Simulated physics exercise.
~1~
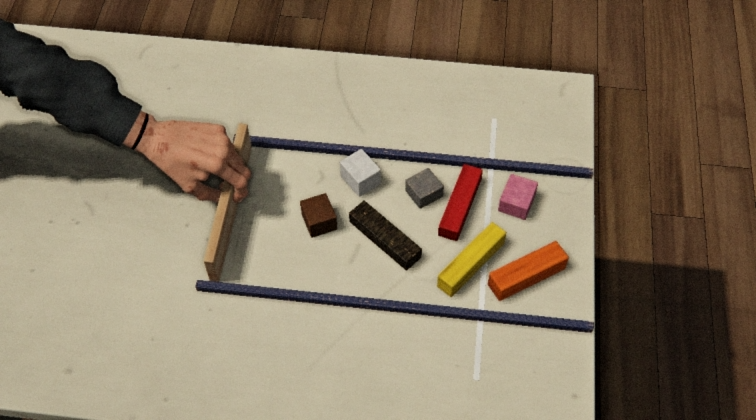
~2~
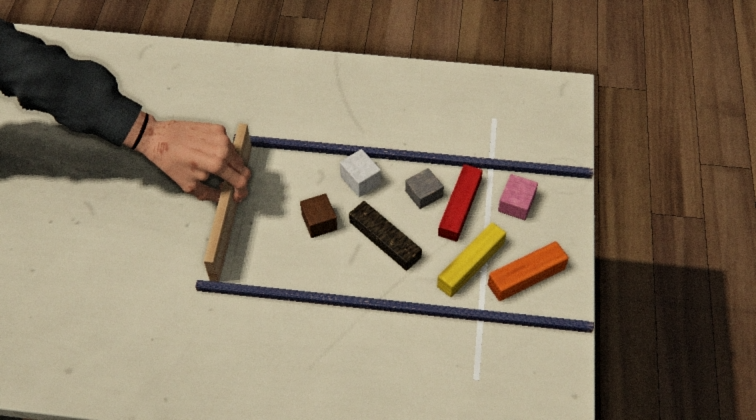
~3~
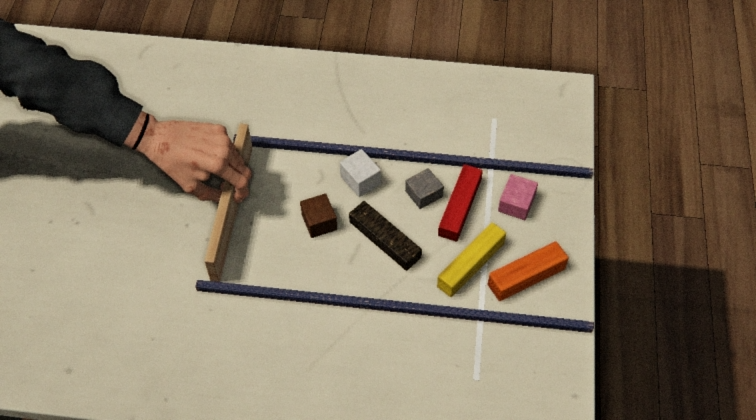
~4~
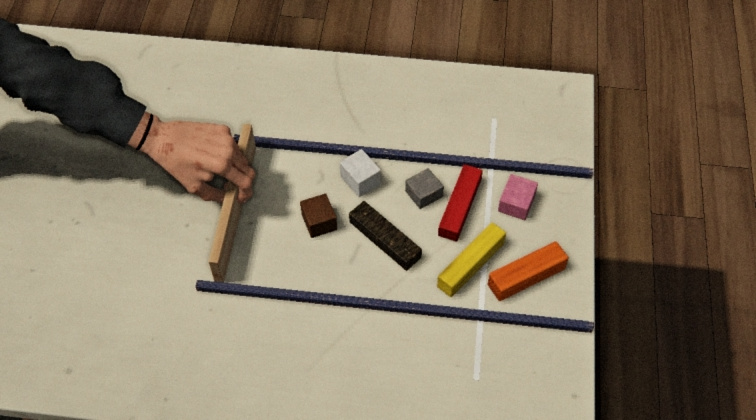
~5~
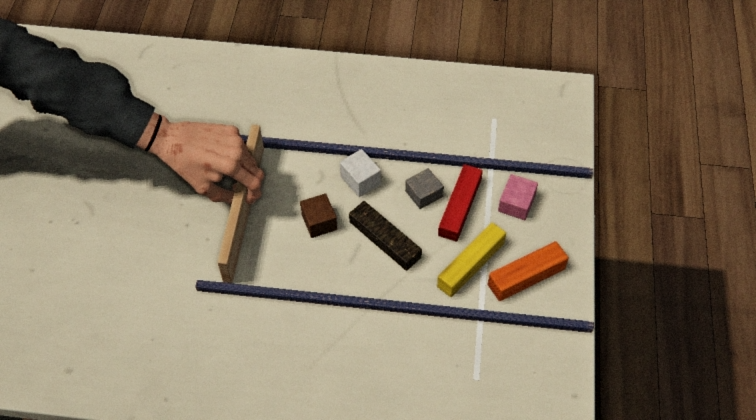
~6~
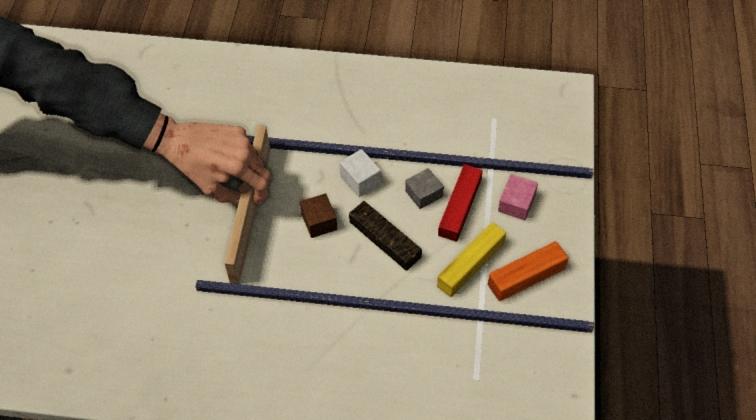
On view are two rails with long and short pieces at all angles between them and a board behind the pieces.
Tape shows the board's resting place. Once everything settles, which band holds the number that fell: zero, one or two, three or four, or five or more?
It is in the band zero.
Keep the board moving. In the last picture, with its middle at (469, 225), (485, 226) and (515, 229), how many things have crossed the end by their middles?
Respectively 0, 0 and 2.
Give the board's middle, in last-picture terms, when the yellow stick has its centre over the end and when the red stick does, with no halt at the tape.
(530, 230) and (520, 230), roughly.
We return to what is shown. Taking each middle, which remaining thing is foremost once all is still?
Pink block.
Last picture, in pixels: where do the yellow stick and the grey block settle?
Yellow stick at (550, 279), grey block at (534, 202).
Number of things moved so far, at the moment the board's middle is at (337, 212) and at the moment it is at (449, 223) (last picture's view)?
It comes to 3 for the first spot, 8 for the other.
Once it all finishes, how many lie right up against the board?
All in all, 2.
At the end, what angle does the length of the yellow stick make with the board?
Near 35 degrees.
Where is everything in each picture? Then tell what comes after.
Orange stick (528, 271); pink block (518, 197); yellow stick (472, 259); board (229, 201); tape (486, 238), in the first picture.
Pink block (518, 197); grey block (424, 189), in the second picture.
Yellow stick (472, 260); red stick (461, 203), in the third picture.
Orange stick (528, 271); board (234, 201), in the fourth picture.
Pink block (518, 197); black bar (385, 235), in the fifth picture.
Orange stick (528, 271); pink block (518, 197); yellow stick (472, 260); board (249, 203); tape (486, 238), in the sixth picture.
A little later, none off yet; orange stick at rest near (528, 271); pink block at rest near (518, 197); yellow stick at rest near (472, 260).
When it is over, the number that fall off is zero.
